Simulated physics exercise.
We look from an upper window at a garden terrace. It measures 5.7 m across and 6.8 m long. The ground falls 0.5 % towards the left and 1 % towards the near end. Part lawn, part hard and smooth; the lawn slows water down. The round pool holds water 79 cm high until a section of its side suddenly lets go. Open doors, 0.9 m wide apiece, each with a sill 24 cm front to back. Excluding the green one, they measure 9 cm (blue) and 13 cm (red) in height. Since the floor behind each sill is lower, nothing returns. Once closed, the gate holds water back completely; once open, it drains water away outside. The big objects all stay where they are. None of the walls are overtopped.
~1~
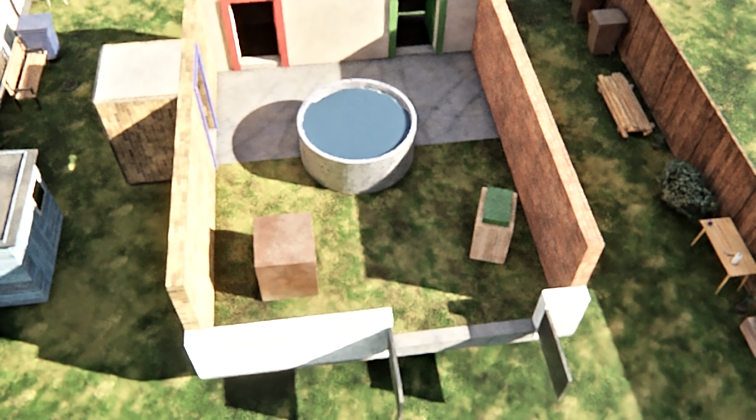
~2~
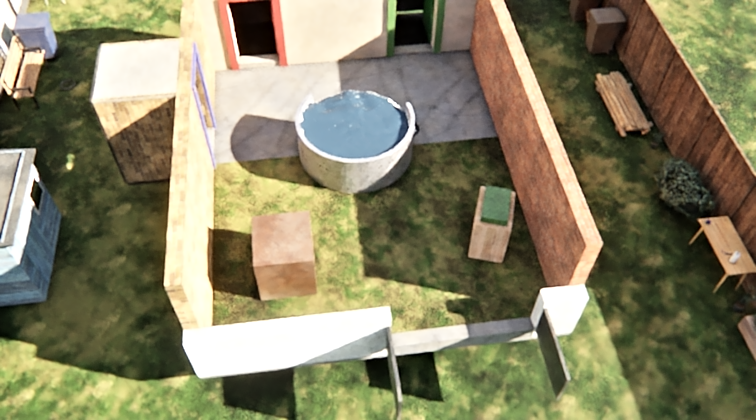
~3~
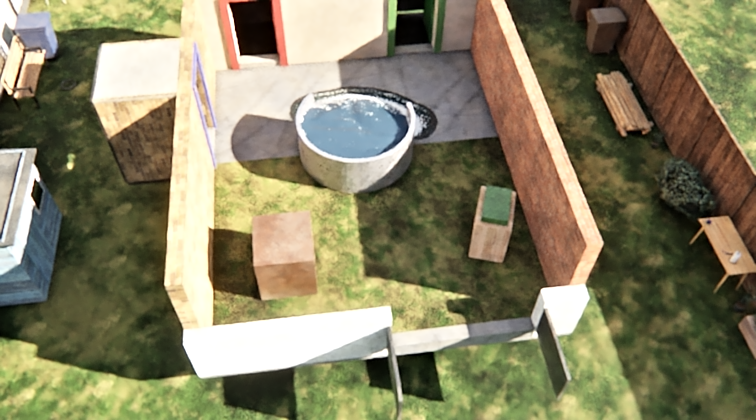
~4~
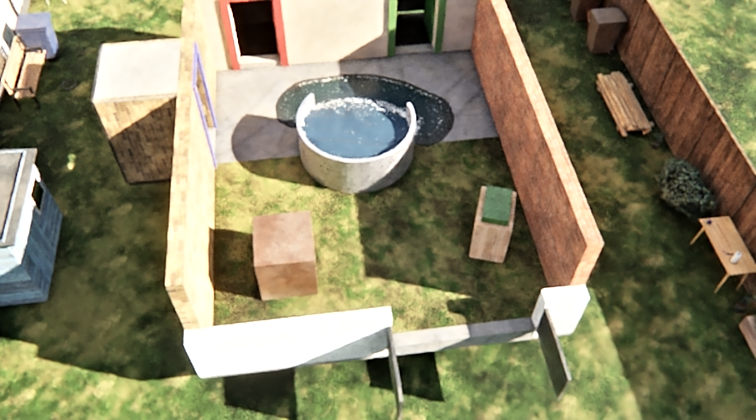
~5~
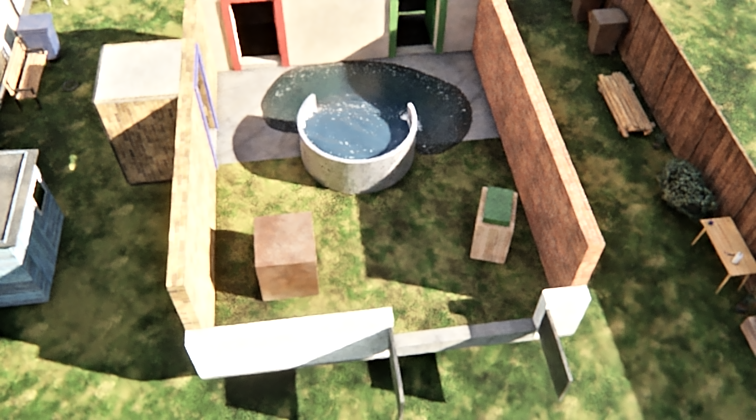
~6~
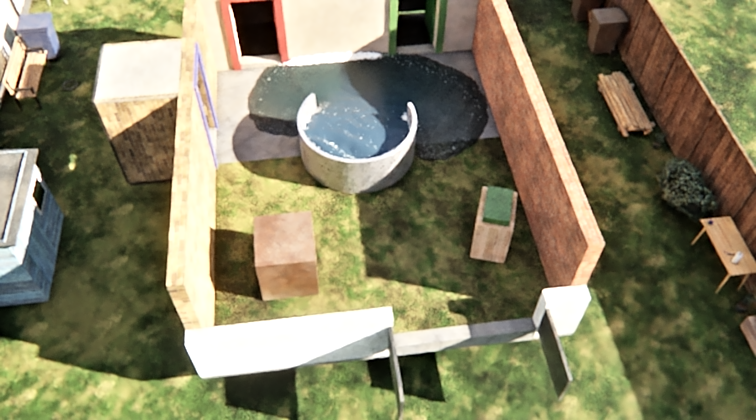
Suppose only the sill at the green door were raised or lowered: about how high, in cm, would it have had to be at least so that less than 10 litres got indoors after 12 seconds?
It would have had to be about 30 cm high.
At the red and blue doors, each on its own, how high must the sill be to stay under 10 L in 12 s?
You'd want some 17 cm at red and some 7.5 cm at blue.
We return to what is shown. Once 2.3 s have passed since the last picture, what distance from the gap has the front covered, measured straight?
Front distance: Approx. 3.6 m.
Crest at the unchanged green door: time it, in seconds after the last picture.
I'd say near 1.4 seconds.
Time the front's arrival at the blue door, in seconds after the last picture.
Arrival: Blue 1.1 s.
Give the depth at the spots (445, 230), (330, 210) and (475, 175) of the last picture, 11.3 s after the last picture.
That's 5, 7 and 5 cm, in the order given.
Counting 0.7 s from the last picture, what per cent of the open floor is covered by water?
Approximately 35 %.
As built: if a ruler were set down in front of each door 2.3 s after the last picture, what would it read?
Green 20, blue 9, red 13 cm.
Then, 0.7 s after the last picture water covers 35 % of the floor, deepest (45 cm) near (365, 62); 26 cm at the green door, 56 litres in over its 6 cm sill.
Then, 2.3 s after the last picture water covers 45 % of the floor, deepest (28 cm) near (470, 59); 20 cm at the green door, 240 litres in over its 6 cm sill.
Then, 11.3 s after the last picture water covers 95 % of the floor, deepest (13 cm) near (214, 354); 1 cm at the green door, 332 litres in over its 6 cm sill.
At the green door as built, the water peaked near 27 cm, 1.3 s after the last picture.
Run again over the same 12 s with other heights there, 17 litres in over 28 cm, 4 litres over 32.5 cm. The limit of 10 litres is kept from about 30 cm up.
